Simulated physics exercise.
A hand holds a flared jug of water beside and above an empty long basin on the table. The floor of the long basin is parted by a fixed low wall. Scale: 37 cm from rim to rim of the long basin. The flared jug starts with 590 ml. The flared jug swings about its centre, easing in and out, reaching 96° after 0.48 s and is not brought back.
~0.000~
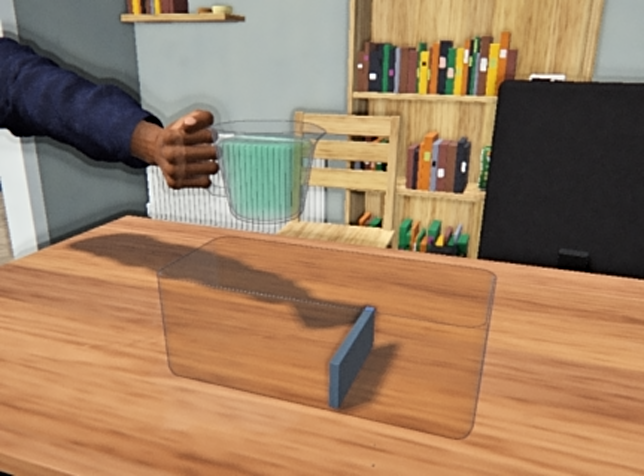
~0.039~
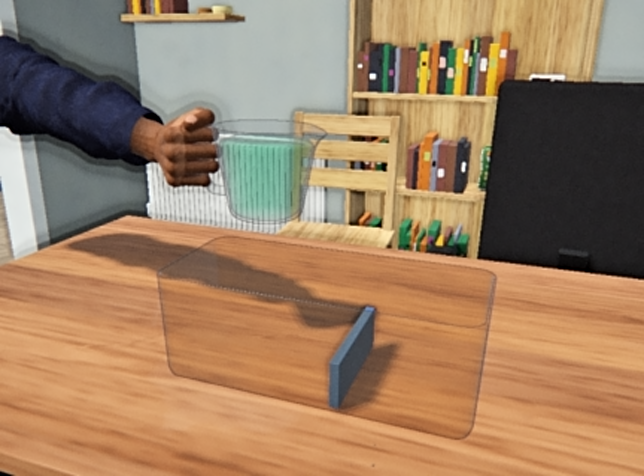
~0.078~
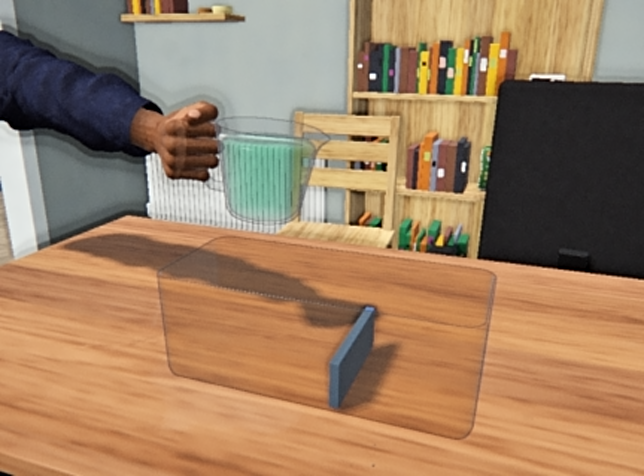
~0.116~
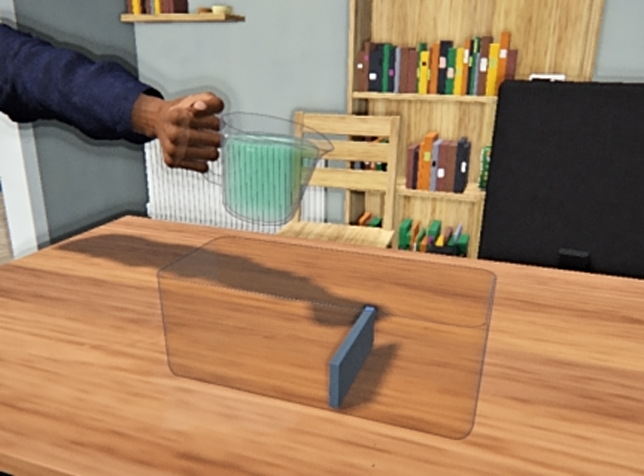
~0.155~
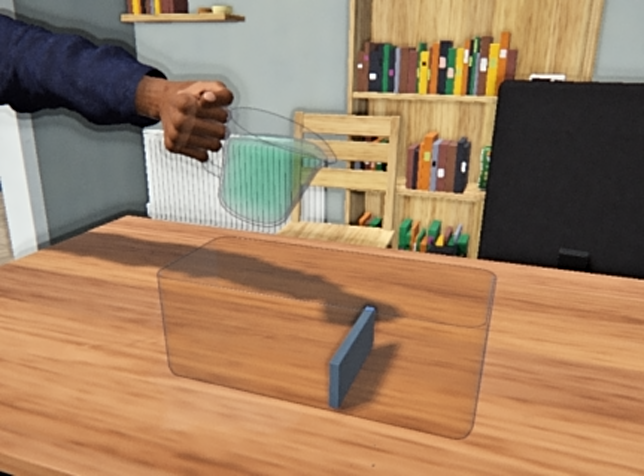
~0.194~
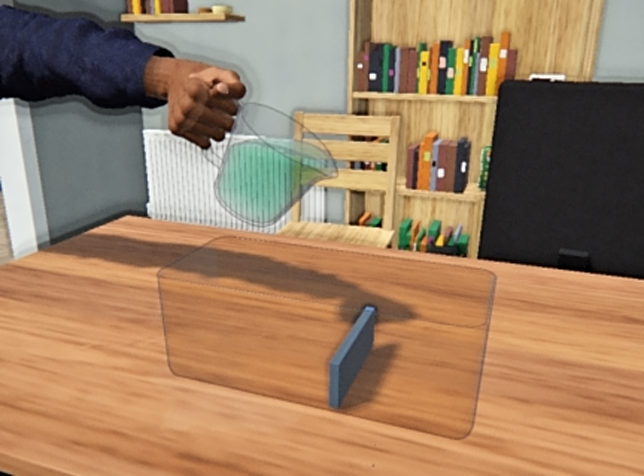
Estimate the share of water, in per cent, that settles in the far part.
Roughly 72 per cent is past the wall.
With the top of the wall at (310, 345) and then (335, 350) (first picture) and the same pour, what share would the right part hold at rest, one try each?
First 90, then 90 per cent.
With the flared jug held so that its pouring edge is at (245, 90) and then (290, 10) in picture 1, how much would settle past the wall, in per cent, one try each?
First 5, then 50 per cent.
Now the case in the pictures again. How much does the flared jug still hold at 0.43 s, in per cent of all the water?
About 42 per cent.
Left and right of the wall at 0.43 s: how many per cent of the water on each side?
Some 4 per cent left and 28 right.
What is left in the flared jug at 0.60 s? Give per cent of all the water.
About 10 per cent.
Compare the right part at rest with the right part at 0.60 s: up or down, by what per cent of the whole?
The share moves up, by some 10 per cent.
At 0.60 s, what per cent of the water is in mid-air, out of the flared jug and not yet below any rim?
About 10 per cent.
By 0.43 s the tilt is 93° and 42 per cent is still to pour, 4 is left of the wall and 28 right of it.
By 0.60 s the tilt is 96° and 10 per cent is still to pour, 17 is left of the wall and 62 right of it.
By 0.78 s the tilt is 96° and 2 per cent is still to pour, 23 is left of the wall and 72 right of it.
By 0.98 s the tilt is 96° and 0 per cent is still to pour, 26 is left of the wall and 72 right of it.
At rest 26 per cent lies left of the wall, 72 right of it and 1 outside.
